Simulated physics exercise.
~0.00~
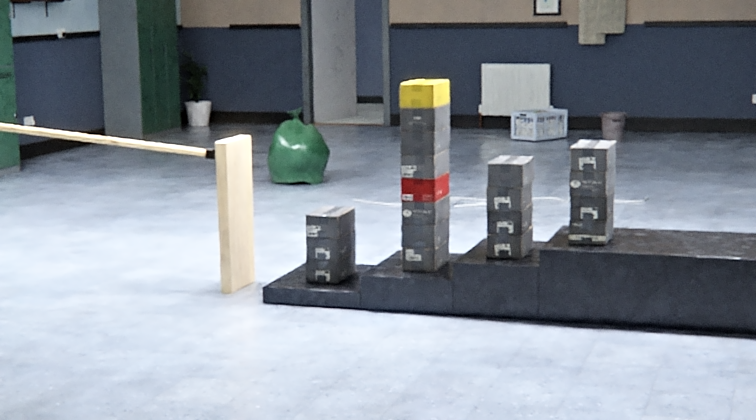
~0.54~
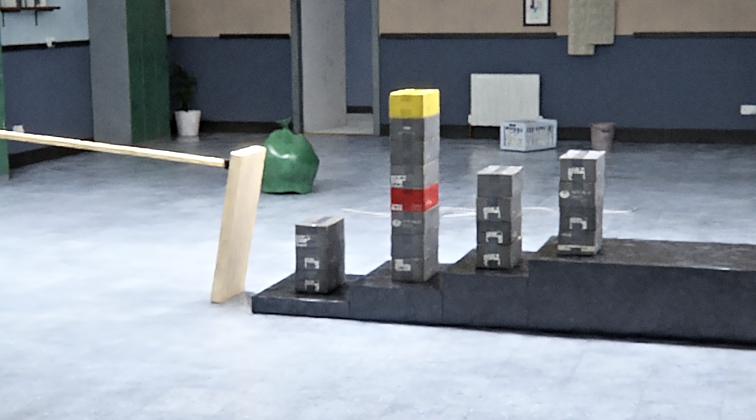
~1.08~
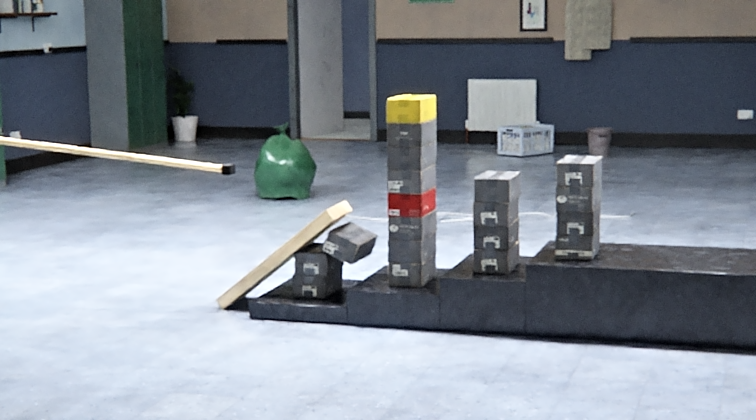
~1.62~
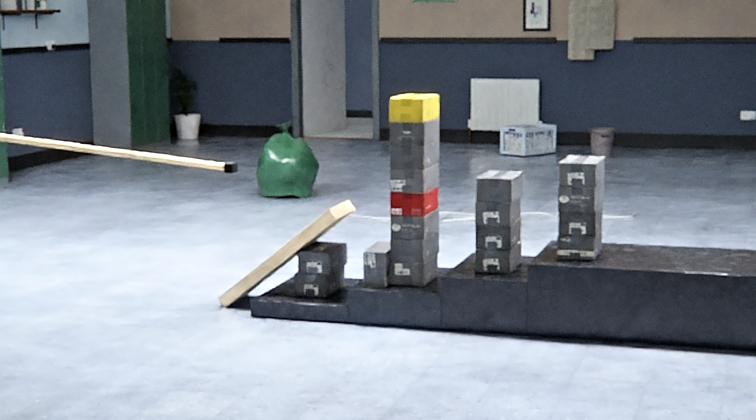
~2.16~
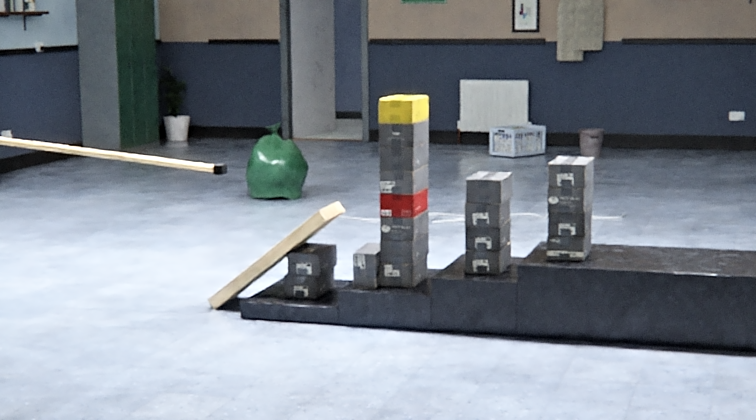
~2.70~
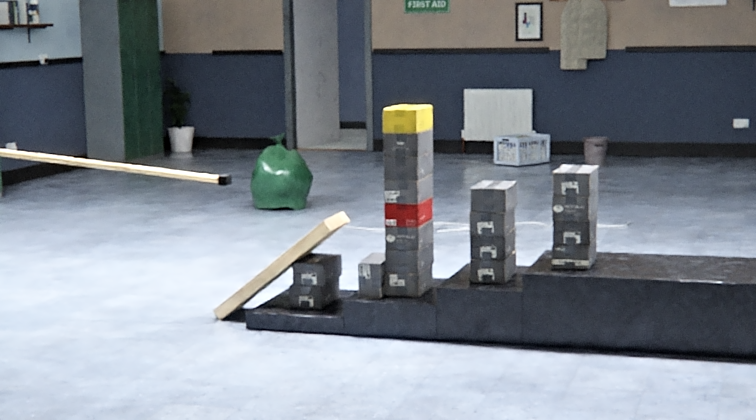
At the start, a pale wooden board stands upright beside four columns of grey boxes on dark rising steps, the tallest column carrying a red box and a yellow one on top. A long pole at the left pushes the board, and it tips to the right. The board falls against the shortest column and knocks its top box off toward the tall column. That box drops onto the next step and settles on its end at the tall column's foot. The board stays leaning on the shortened column, while the other three columns remain standing, red and yellow boxes still in place.
